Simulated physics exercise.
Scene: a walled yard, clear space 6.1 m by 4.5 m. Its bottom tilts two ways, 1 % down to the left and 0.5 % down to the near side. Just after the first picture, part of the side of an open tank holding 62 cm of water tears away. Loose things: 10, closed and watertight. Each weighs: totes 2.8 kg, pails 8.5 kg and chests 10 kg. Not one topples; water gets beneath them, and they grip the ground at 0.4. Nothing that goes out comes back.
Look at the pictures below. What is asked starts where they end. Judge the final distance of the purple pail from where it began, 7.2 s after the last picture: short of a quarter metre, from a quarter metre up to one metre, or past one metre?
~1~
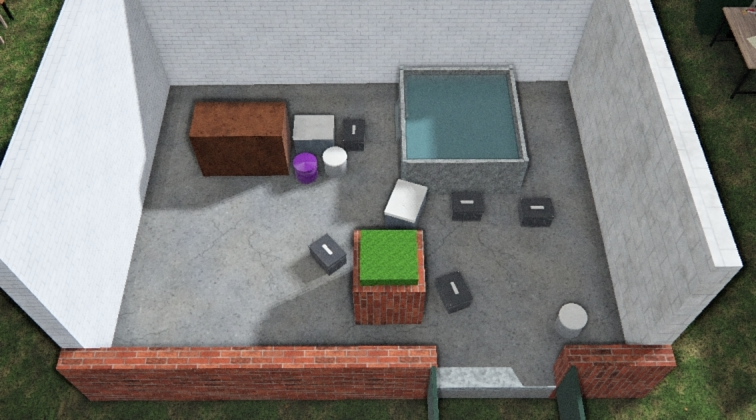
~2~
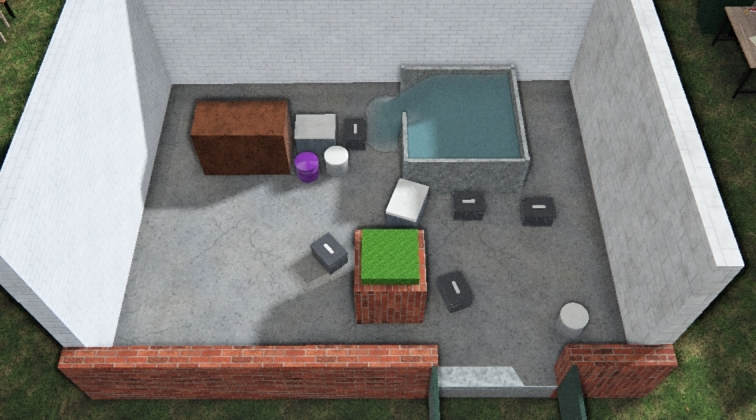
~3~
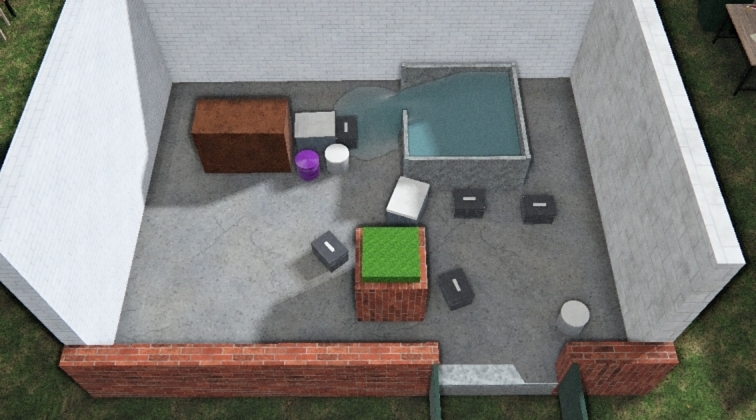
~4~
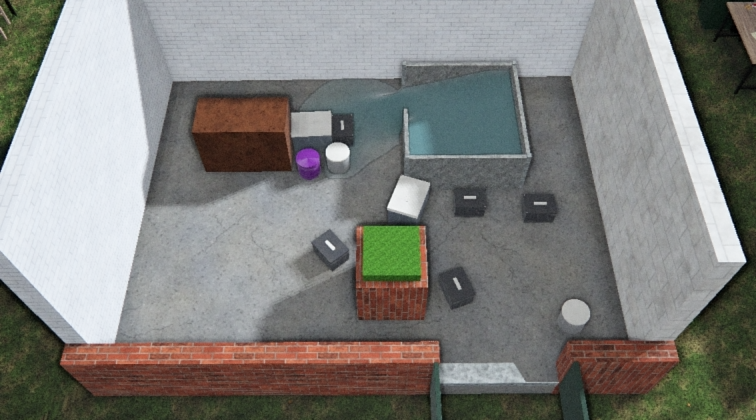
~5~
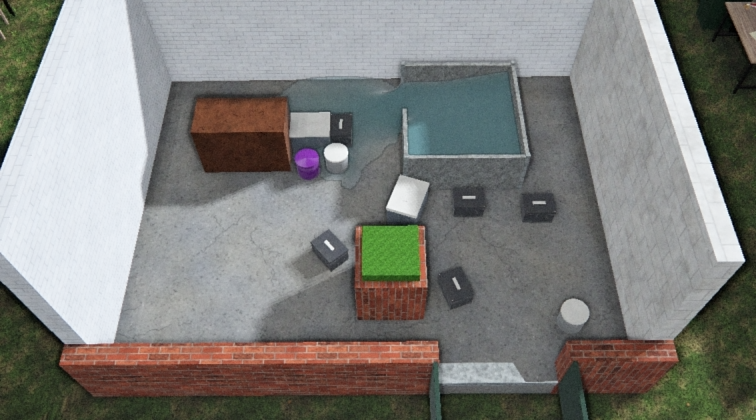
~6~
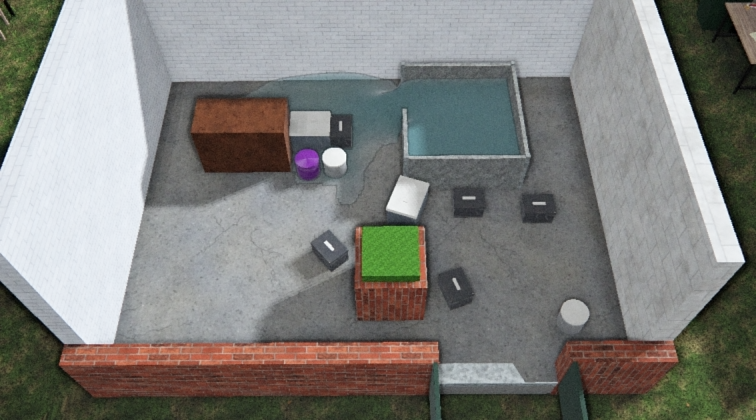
It is swept a long way.
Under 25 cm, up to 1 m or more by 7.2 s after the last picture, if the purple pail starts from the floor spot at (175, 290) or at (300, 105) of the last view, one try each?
At the first spot it winds up far off; at the second it winds up far off.
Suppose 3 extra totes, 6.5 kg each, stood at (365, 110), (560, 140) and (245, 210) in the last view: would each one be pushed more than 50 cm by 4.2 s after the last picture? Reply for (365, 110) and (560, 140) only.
So that's across the line and then behind the line.
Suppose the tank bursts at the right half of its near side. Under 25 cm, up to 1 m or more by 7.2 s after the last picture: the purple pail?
If that happened, the purple pail does not really move.
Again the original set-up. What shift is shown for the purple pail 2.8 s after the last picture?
140 cm or so by then.
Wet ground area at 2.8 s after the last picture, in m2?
About 17 m2 is covered.
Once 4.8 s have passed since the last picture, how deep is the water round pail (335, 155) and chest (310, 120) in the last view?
Depth approx. 2 cm / 5 cm.
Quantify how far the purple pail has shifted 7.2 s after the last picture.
Some 140 cm, give or take.
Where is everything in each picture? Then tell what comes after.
The purple pail at (305, 162), on the bottom; 2.4 m2 under water; 0 of 10 have shifted, in the first frame.
The purple pail at (307, 161), on the bottom; 2.9 m2 under water; 0 of 10 have shifted, in the second frame.
The purple pail at (307, 159) rests on the ground; water covers 3.5 m2; 1 of 10 have shifted, in the third frame.
The purple pail at (308, 158), on the bottom; 4.3 m2 under water; 2 of 10 have shifted, in the fourth frame.
The purple pail at (307, 158) rests on the ground; water covers 5.0 m2; 2 of 10 have shifted, in the fifth frame.
The purple pail at (307, 158), on the bottom; water covers 5.8 m2; 3 of 10 have shifted, in the sixth frame.
Then, 0.9 s after the last picture the purple pail is near (294, 190), 0.5 m from its start, aground; 0 of 10 are out; 2 afloat.
Then, 2.8 s after the last picture the purple pail is near (265, 245), 1.4 m from its start, aground; 0 of 10 are out; 1 afloat.
Then, 4.8 s after the last picture the purple pail is near (265, 245), 1.4 m from its start, aground; 0 of 10 are out; 1 afloat.
Then, 7.2 s after the last picture the purple pail is near (264, 247), 1.4 m from its start, aground; 0 of 10 are out; 3 afloat.
